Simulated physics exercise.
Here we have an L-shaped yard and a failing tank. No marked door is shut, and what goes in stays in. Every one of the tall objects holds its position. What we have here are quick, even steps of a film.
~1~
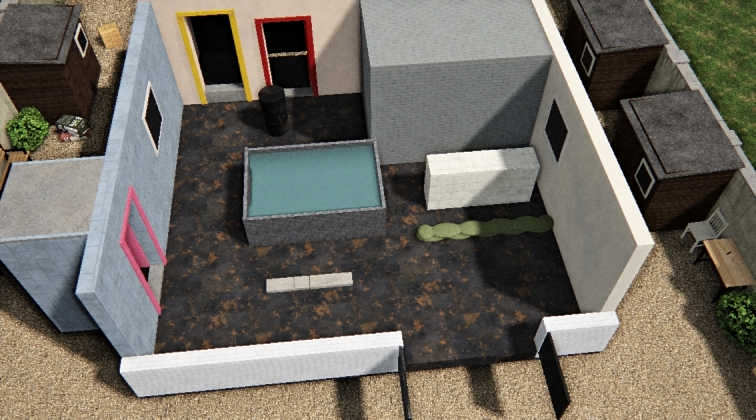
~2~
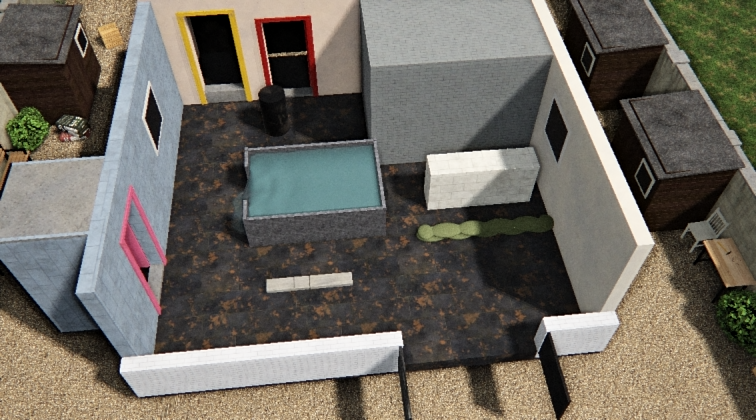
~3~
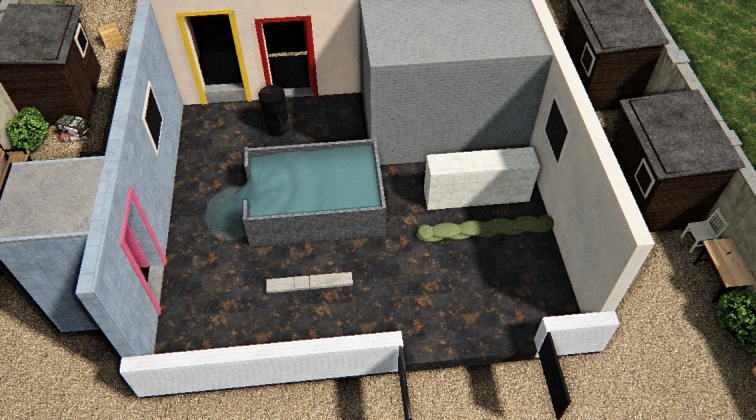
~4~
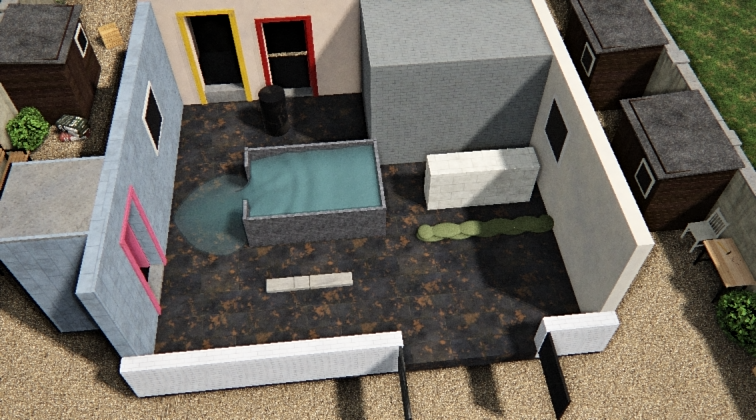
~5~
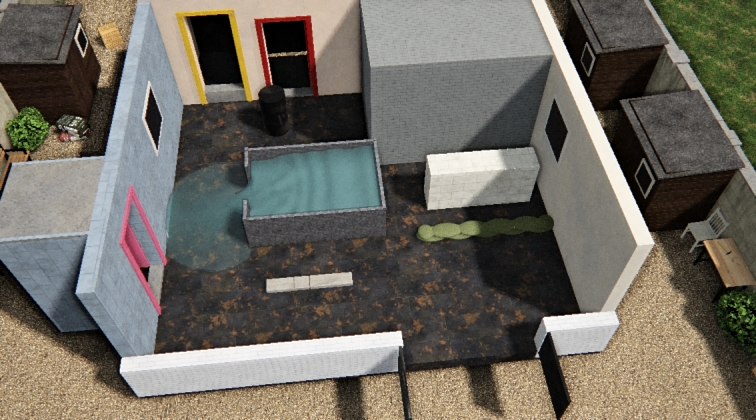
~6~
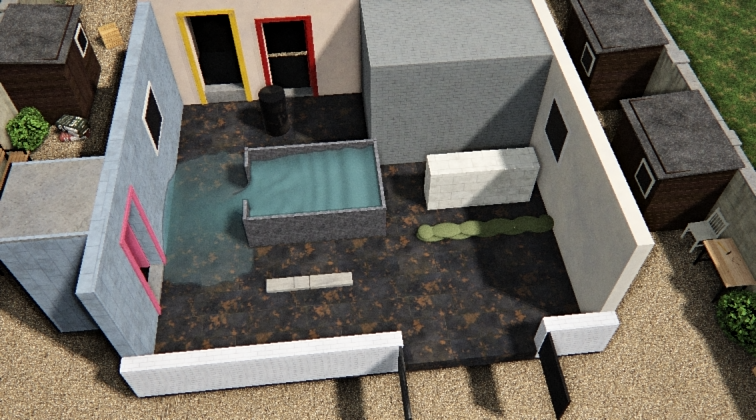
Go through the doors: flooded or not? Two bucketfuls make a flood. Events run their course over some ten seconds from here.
In the end red door: Tops two buckets; yellow door: Never tops two buckets; pink door: Tops two buckets.
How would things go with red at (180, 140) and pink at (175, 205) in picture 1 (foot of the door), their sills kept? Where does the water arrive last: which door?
The flood gets to the one in yellow after all the others.
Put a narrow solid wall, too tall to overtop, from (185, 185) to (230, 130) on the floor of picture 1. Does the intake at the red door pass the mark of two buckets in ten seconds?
My take: The red door tops the limit.
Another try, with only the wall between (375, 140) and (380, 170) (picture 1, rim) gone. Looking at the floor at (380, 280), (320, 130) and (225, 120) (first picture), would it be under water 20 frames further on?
As listed: Awash, clear, no water.
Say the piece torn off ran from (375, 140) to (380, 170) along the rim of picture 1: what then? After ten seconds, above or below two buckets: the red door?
Observation - red: Below threshold.
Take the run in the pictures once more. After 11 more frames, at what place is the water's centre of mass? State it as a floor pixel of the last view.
It is around (264, 209).
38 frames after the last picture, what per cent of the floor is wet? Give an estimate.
About 75 in a hundred.
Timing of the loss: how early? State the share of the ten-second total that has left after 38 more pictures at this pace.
Working it through, I arrive at 45 per cent.
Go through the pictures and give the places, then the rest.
The tank at (313, 180) is whole and still, in the first frame.
The front is at (242, 230), out from the gap at (252, 201), in the second frame.
Water pours out at (252, 202) and has run to (211, 225), in the third frame.
Water pours out at (252, 202) and has run to (180, 223), in the fourth frame.
The front is at (167, 249), out from the gap at (252, 202), in the fifth frame.
Water pours out at (252, 202) and has run to (164, 273), in the sixth frame.
A moment on, water covers 15 % of the floor; the red door not reached, the yellow door not reached, the pink door under two buckets in.
Next, water covers 25 % of the floor; the red door not reached, the yellow door wet at the sill, nothing in, the pink door over two buckets in.
Then, water covers 45 % of the floor; the red door under two buckets in, the yellow door wet at the sill, nothing in, the pink door over two buckets in.
Later, water covers 75 % of the floor; the red door over two buckets in, the yellow door wet at the sill, nothing in, the pink door over two buckets in.
In the end, water covers 90 % of the floor; the red door over two buckets in, the yellow door wet at the sill, nothing in, the pink door over two buckets in.
